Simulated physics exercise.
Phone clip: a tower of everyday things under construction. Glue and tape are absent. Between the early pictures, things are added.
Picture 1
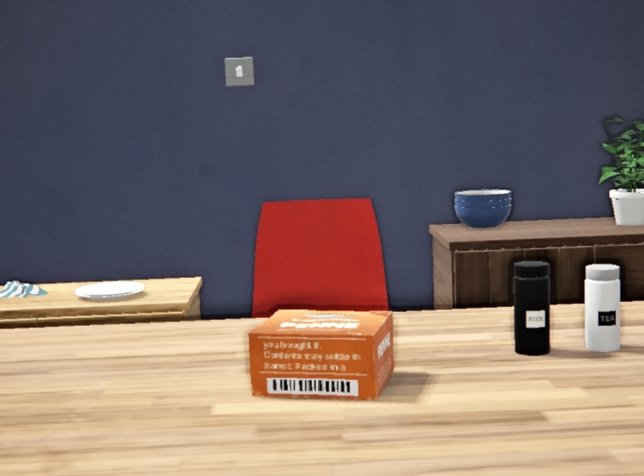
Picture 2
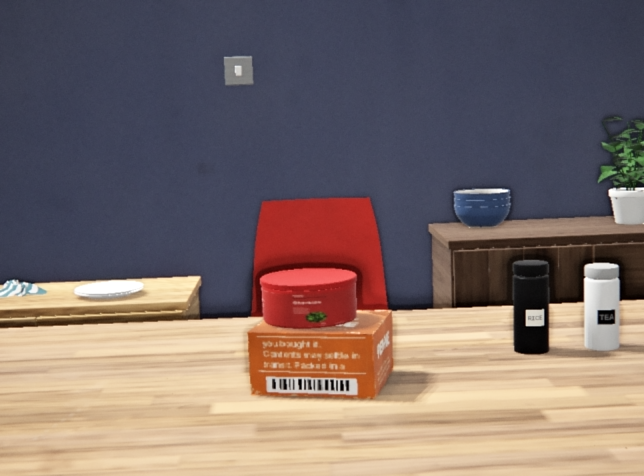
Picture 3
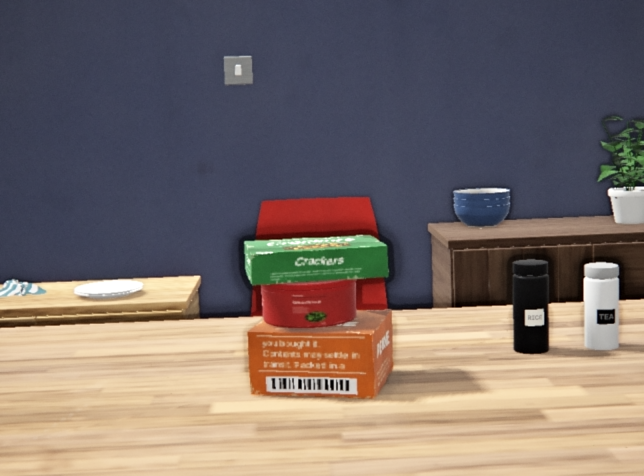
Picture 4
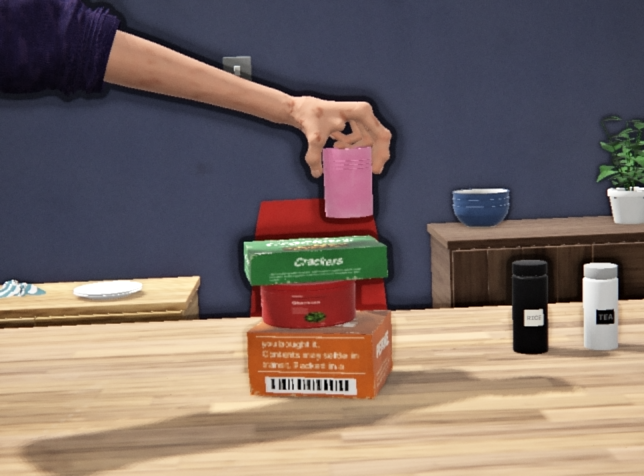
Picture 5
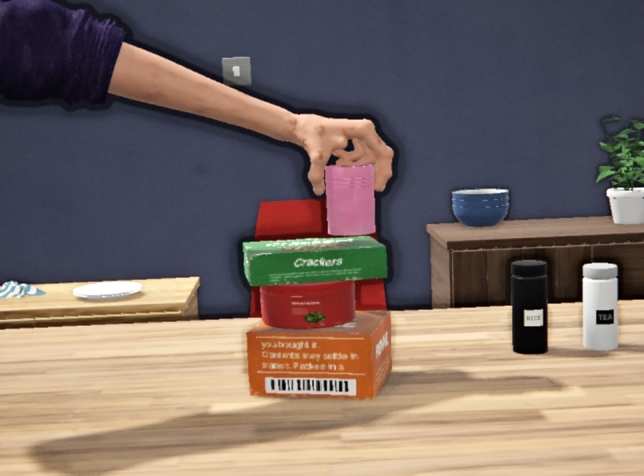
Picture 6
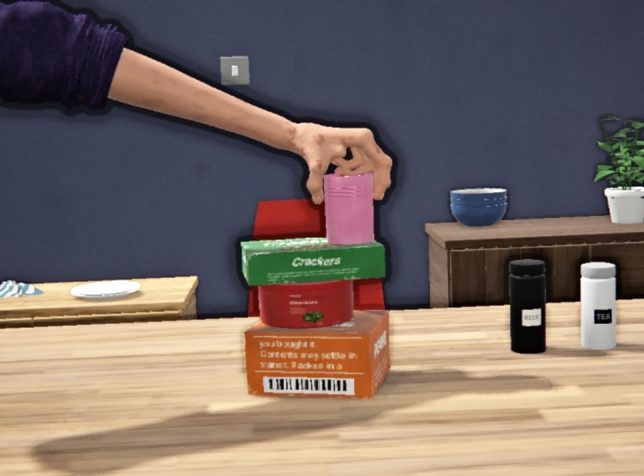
A red tub and then a green crackers box appear on an orange box on the wooden table, before a hand reaching in from the left lowers a pink cup onto the right side of the crackers box.
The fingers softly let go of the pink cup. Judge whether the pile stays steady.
Judgement: The pile stays steady.
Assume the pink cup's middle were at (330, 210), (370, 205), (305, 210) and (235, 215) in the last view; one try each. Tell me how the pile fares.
Result per try: First still standing, second still standing, third still standing, fourth toppled.
Then, 0.40 s past the last view, nothing moves.
Then, 1.00 s past the last view, pink cup resting near (348, 209).
Finally, all 6 still in place. Final places as the last picture's camera would see them, pink cup near (348, 209). The pile holds.
